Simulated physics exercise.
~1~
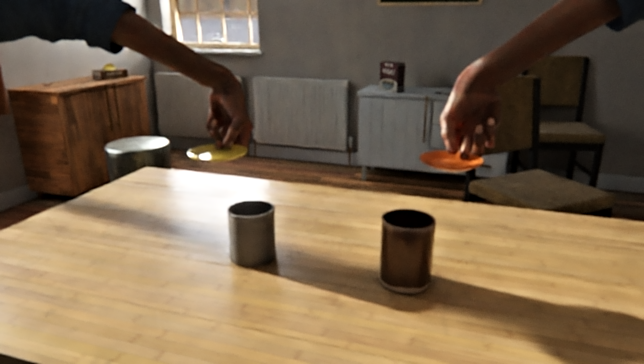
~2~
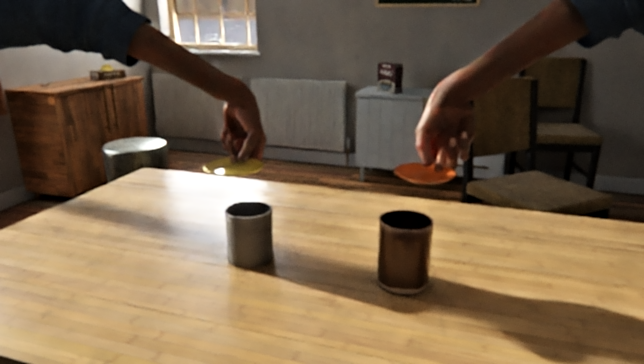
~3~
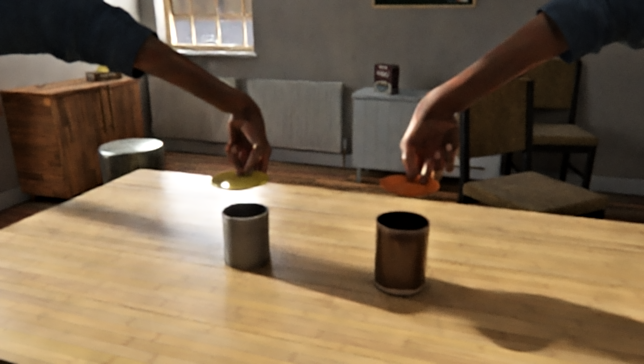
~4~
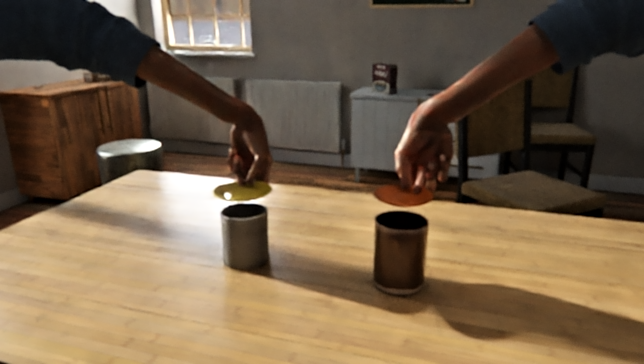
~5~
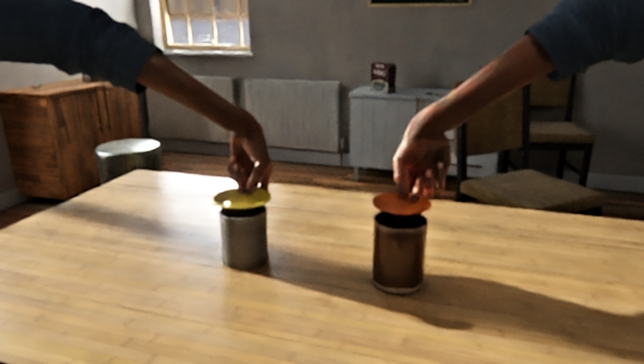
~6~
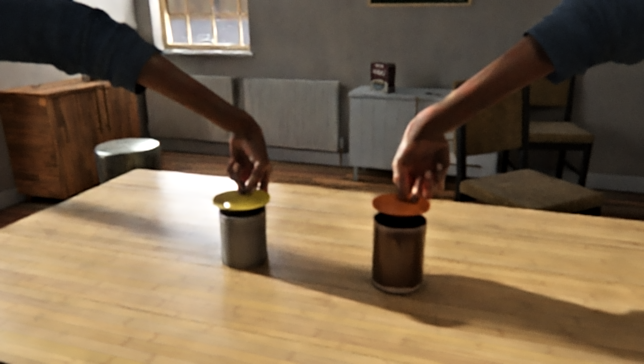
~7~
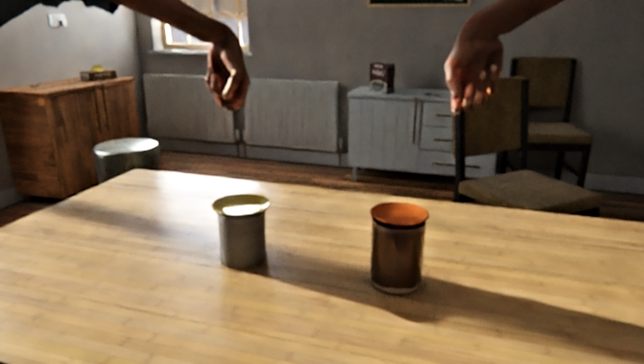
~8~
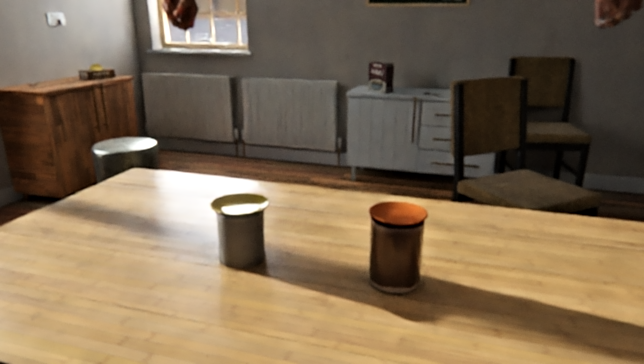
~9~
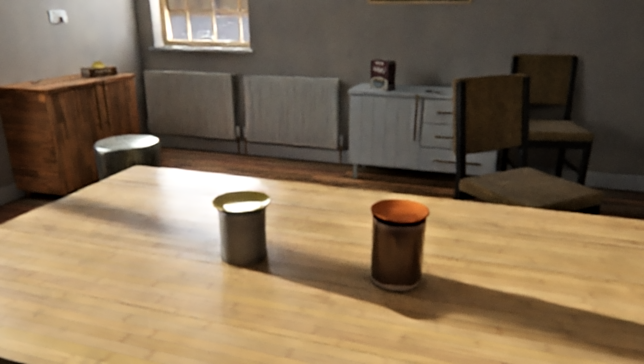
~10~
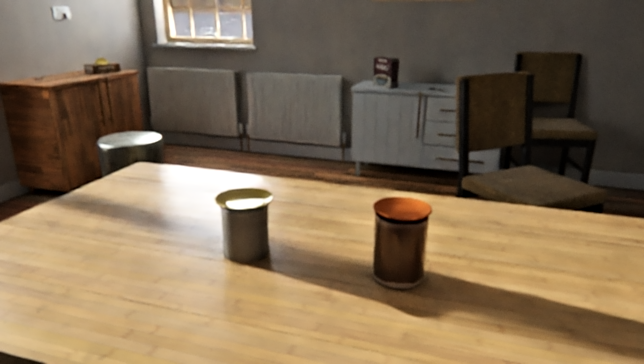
Two hands lowering a yellow plate and an orange plate onto two open pots, then withdrawing, leaving both resting on the rims.
